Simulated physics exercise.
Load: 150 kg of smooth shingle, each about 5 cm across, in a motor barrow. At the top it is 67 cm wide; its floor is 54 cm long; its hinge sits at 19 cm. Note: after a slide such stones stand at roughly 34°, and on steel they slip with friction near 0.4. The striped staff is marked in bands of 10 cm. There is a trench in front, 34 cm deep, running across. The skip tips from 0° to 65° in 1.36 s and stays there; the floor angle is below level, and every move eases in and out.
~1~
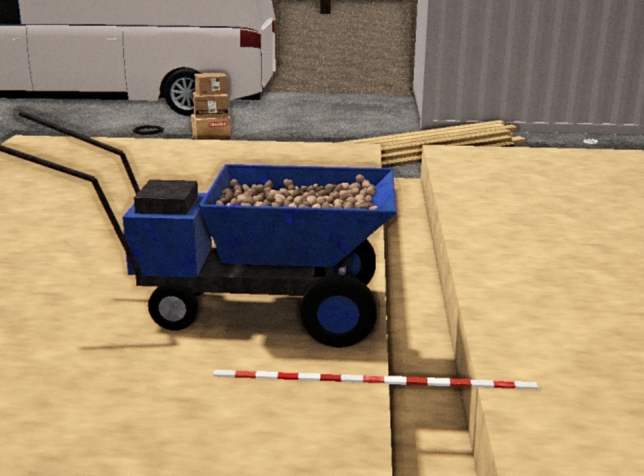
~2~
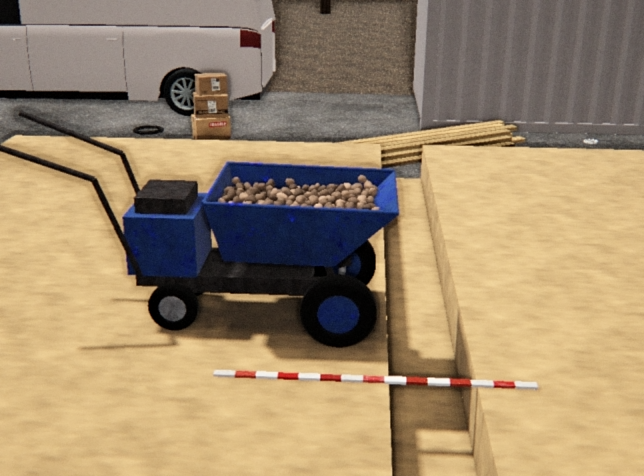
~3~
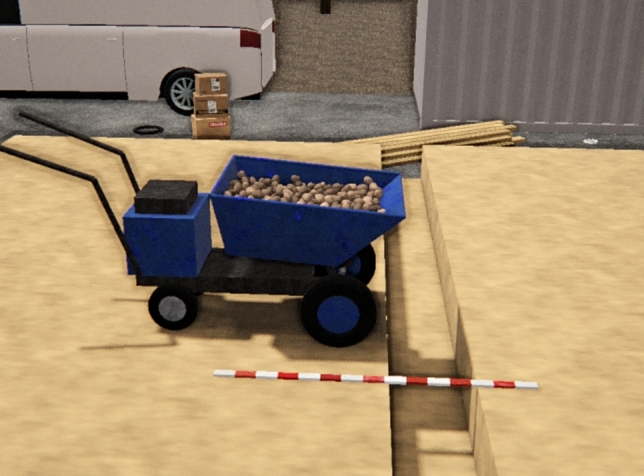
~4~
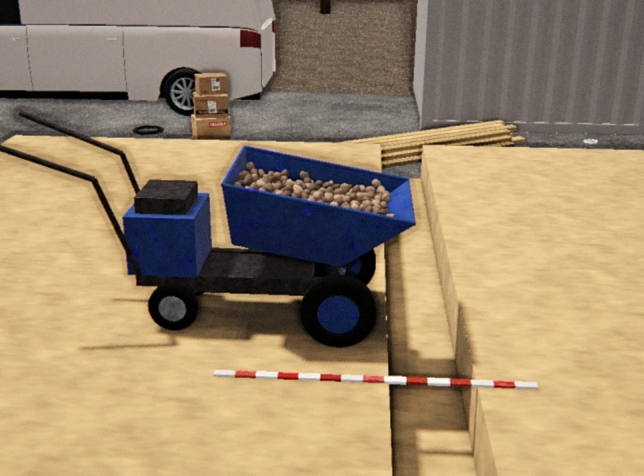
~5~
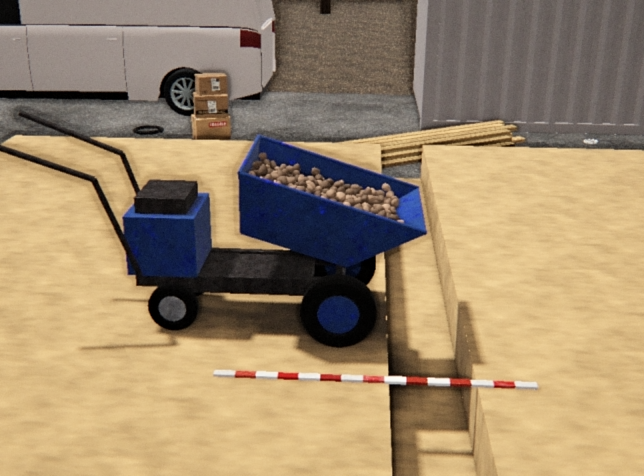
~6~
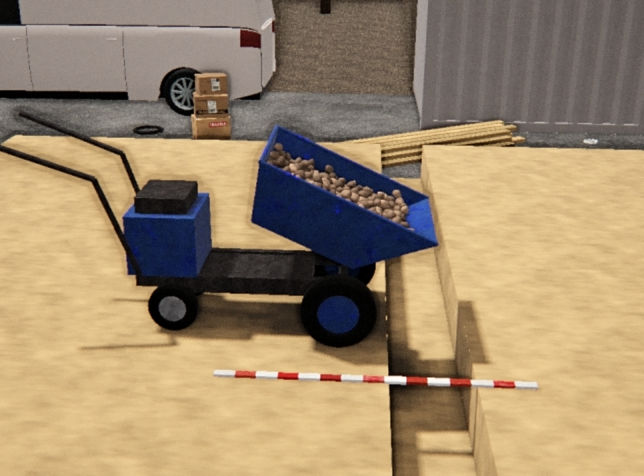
A sandy yard cut by a narrow trench is seen from the side and slightly above, with a pale van, stacked boxes and a corrugated grey wall behind. A blue motor barrow with black handles stands left of the trench, its skip full of brownish stones, behind a red-and-white pole. The skip slowly tilts, its left end rising and its right lip lowering, while barrow and camera stay still.
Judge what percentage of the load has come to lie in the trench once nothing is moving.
Roughly 24 in every hundred.
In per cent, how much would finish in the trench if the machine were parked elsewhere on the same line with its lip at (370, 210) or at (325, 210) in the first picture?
From the first place around 50 per cent, from the other around 95.
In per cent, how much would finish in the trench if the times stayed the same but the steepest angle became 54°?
Near 25 per cent then.
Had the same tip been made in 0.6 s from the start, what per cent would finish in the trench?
That works out at about 15 in a hundred.
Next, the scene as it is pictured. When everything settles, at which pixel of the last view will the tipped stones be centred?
Roughly (503, 318), I'd say.
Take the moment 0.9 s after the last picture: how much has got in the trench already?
Around 0 per cent of it, at that instant.
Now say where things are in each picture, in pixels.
Lip at (396, 212), floor tilted 0°, highest stones at (327, 191), in the first frame.
The skip is at 1°, its lip at (399, 213); the top of the load is at (306, 190), in the second frame.
The skip is at 5°, its lip at (405, 217); the top of the load is at (256, 187), in the third frame.
Lip at (415, 224), floor tilted 10°, highest stones at (257, 177), in the fourth frame.
Lip at (427, 233), floor tilted 17°, highest stones at (267, 168), in the fifth frame.
Lip at (438, 245), floor tilted 25°, highest stones at (279, 159), in the sixth frame.
Then, 0.4 s after the last picture the floor is at 55°, 100 % in the skip; the foremost stones are at (453, 273).
Then, 0.9 s after the last picture the floor is at 65°, 57 % in the skip, 1 % in the trench, 42 % past the trench; the foremost stones are at (556, 328).
Then, 1.2 s after the last picture the floor is at 65°, 22 % in the skip, 5 % in the trench, 73 % past the trench; the foremost stones are at (641, 325).
Then, 3.2 s after the last picture the floor is at 65°, 0 % in the skip, 24 % in the trench, 76 % past the trench; the foremost stones are past the picture's edge.
